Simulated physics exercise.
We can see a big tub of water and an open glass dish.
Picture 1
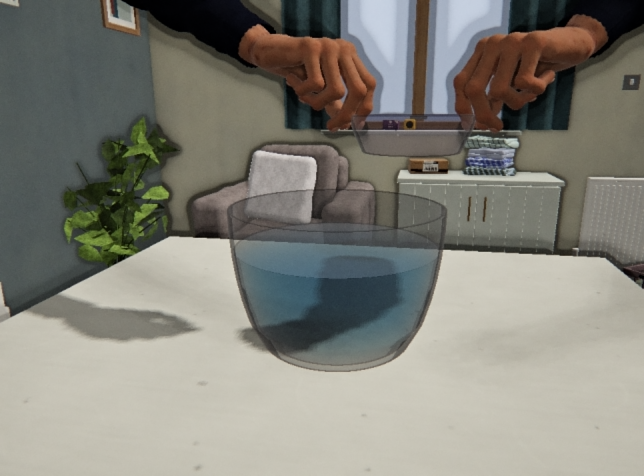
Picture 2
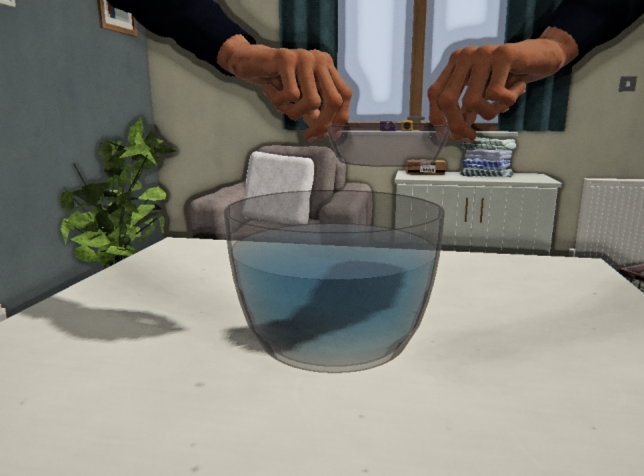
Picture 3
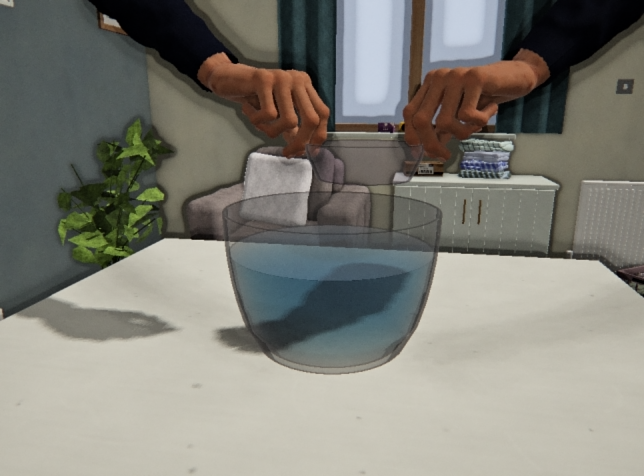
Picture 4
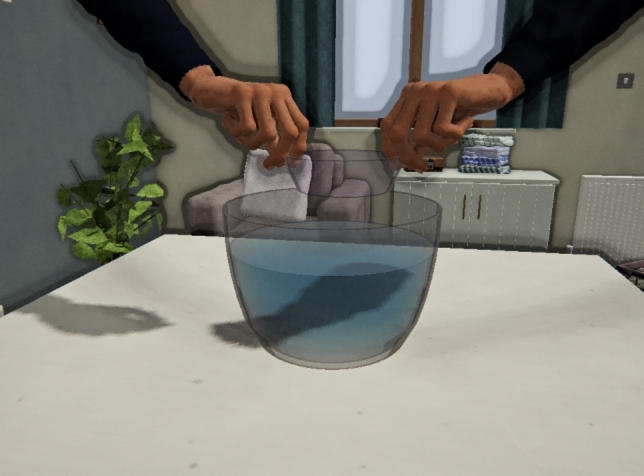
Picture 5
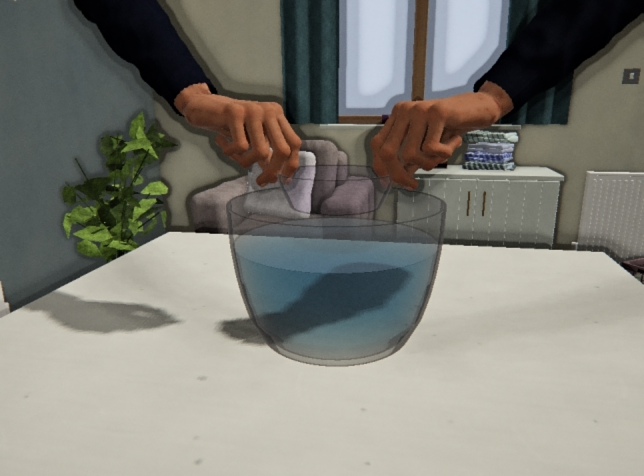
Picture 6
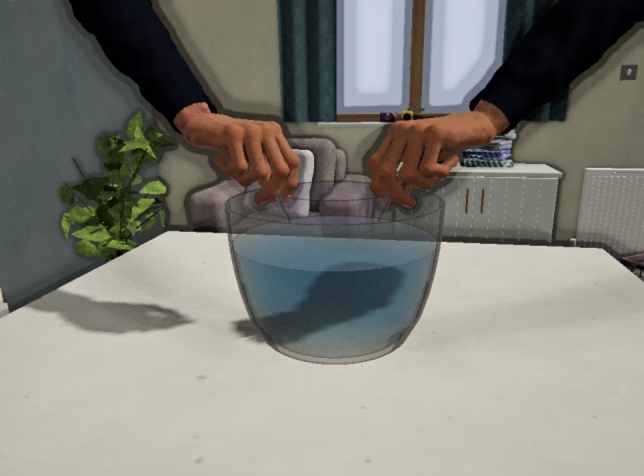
In this clip, two hands hold an empty, clear glass dish above a big transparent tub of blue-tinted water on a white table, moving it left and lowering it until it is just over the water's surface.
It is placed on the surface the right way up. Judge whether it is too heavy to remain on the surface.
Not too heavy, it floats.
Next, the dish dips into the water.
After that, it bobs and steadies.
Finally, the dish floats with about half of its side showing.
